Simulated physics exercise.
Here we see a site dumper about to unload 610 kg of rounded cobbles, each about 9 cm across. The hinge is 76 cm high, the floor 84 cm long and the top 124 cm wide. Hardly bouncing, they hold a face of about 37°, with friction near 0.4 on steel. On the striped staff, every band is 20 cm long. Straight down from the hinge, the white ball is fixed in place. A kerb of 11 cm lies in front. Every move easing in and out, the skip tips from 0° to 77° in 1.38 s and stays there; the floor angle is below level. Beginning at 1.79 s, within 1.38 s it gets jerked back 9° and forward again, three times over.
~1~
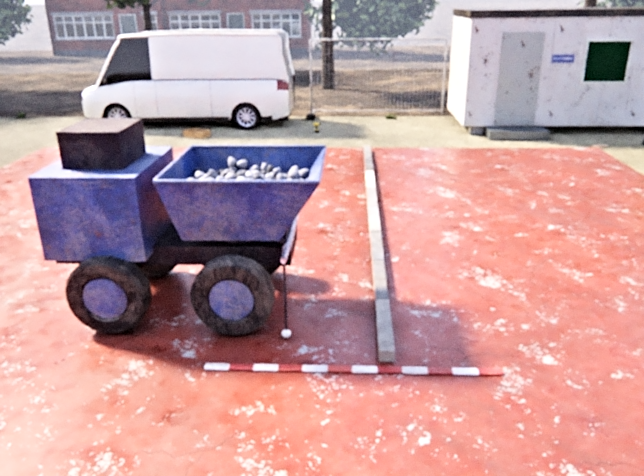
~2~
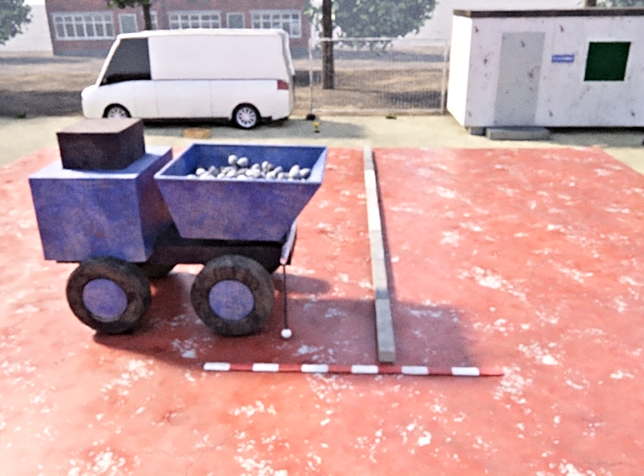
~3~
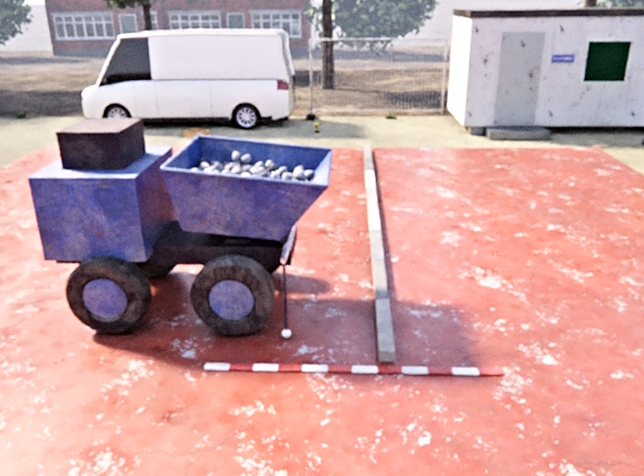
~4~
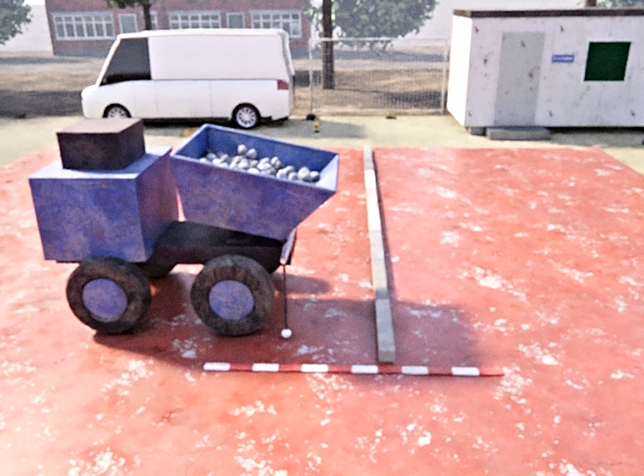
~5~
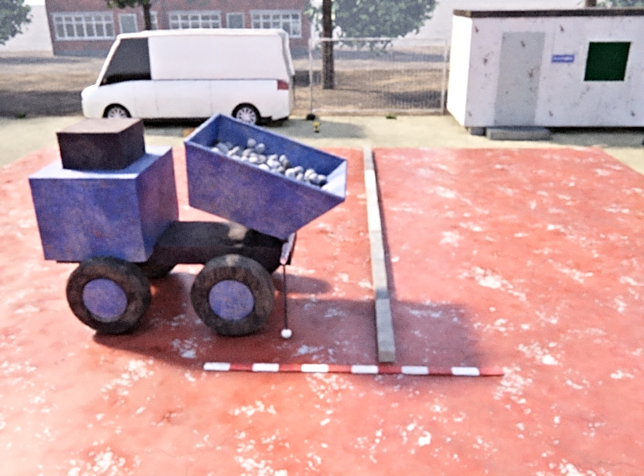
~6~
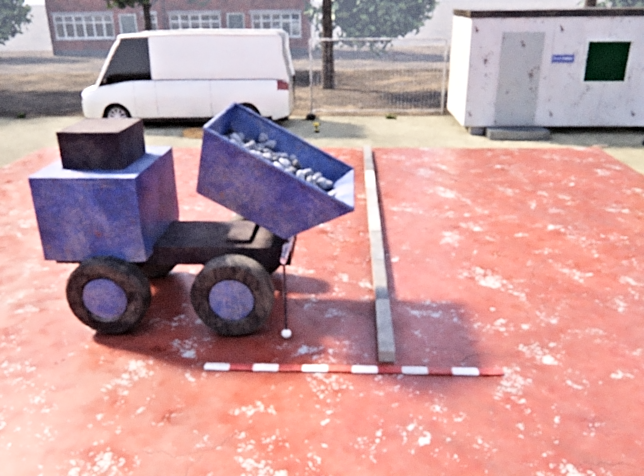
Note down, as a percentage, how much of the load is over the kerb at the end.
Approximately 95 out of 100.
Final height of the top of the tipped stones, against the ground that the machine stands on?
Around 34 cm above it, I'd say.
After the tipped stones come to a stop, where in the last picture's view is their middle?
Their centre sits close to (431, 296).
A little later the floor is at 65°; 100 % in the skip; the foremost stones are at (358, 222).
Then the floor is at 77°; 73 % in the skip, 4 % on this side of the kerb, 23 % over the kerb; the foremost stones are at (436, 299).
Later still the floor is at 77°; 0 % in the skip, 7 % on this side of the kerb, 93 % over the kerb; the foremost stones are at (605, 307).
In the end the floor is at 77°; 0 % in the skip, 7 % on this side of the kerb, 93 % over the kerb; the foremost stones are at (605, 307).
